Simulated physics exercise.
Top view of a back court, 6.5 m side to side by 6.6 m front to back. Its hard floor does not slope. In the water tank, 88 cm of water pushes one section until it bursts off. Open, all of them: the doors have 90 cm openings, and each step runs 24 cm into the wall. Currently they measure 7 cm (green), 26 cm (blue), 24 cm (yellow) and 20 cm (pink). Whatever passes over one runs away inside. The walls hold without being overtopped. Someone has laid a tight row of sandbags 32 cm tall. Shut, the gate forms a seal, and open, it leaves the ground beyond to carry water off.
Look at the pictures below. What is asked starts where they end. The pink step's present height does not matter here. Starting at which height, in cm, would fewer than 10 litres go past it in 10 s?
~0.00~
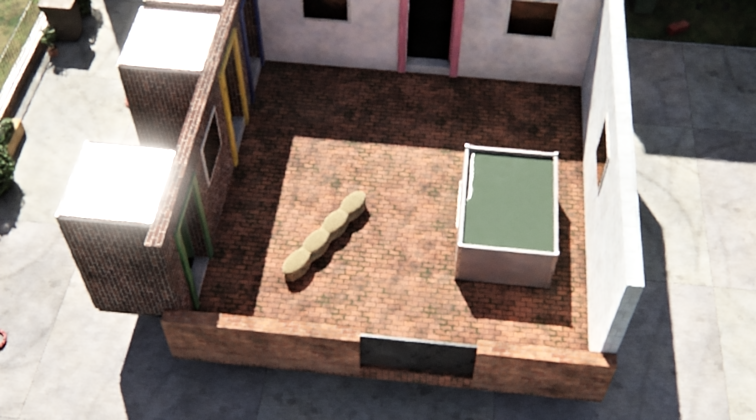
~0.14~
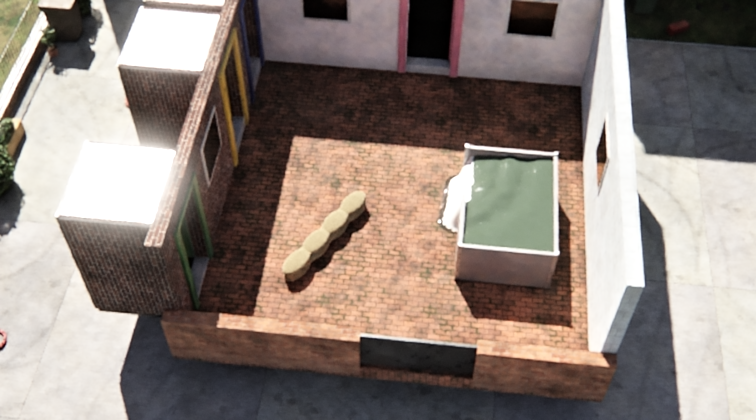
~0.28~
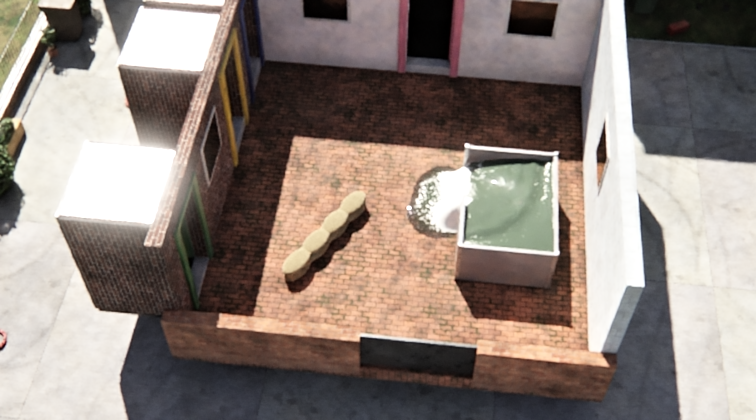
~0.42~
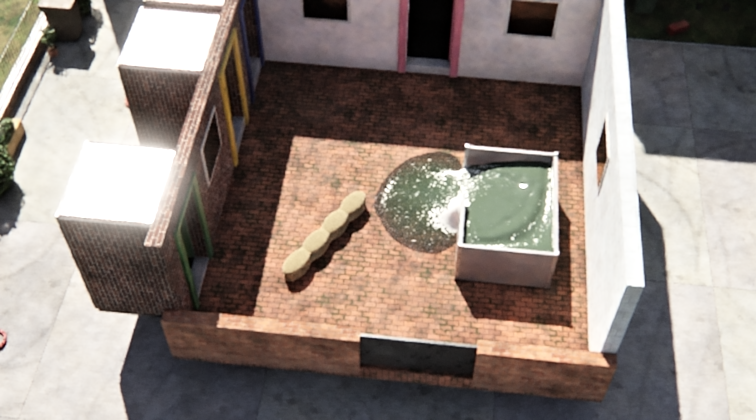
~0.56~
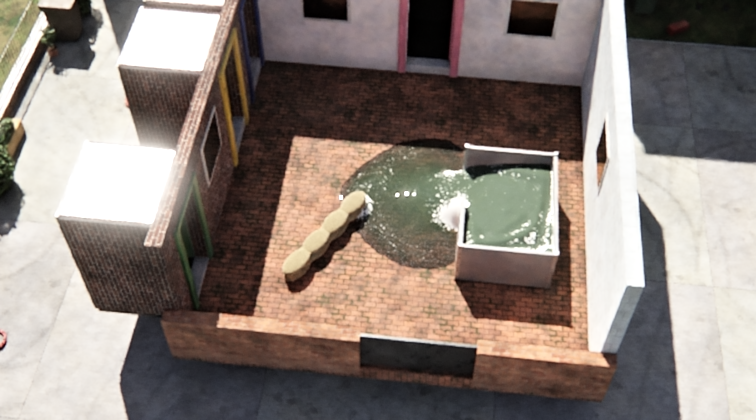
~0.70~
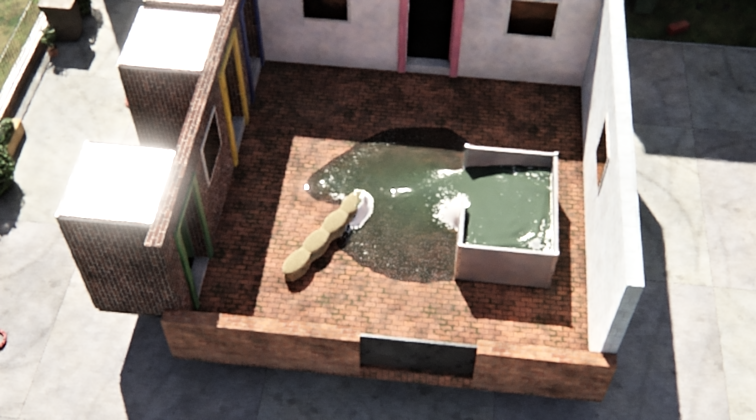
Starting at roughly 6.5 cm.
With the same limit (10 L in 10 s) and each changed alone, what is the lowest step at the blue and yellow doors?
About 31 cm at blue and about 28 cm at yellow.
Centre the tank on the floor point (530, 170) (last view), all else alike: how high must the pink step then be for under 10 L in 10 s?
A minimum of about 19 cm.
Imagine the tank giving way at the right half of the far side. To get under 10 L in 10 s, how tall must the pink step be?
Minimum height: Approx. 13.0 cm.
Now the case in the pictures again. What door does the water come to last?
The green one.
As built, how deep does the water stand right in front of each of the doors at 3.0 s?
Depths in cm: Green 11, blue 29, yellow 22, pink 4.
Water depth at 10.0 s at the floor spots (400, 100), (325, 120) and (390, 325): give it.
First 5, then 6, then 6 cm.
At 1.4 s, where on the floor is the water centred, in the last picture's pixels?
(445, 210).
After 1.4 s water covers 35 % of the floor, deepest (42 cm) near (365, 205); it has not reached the pink door.
After 3.0 s water covers 55 % of the floor, deepest (37 cm) near (263, 63); 4 cm at the pink door, 0 litres in over its 20 cm step.
After 10.0 s water covers 95 % of the floor, deepest (15 cm) near (587, 275); 6 cm at the pink door, 0 litres in over its 20 cm step.
At the pink door as built, the water arrived by 2.0 s and peaked near 11 cm at 5.2 s.
Run again over the same 10 s with other heights there, 14 litres in over 6 cm, 4 litres over 8 cm. The limit of 10 litres is kept from about 6.5 cm up.
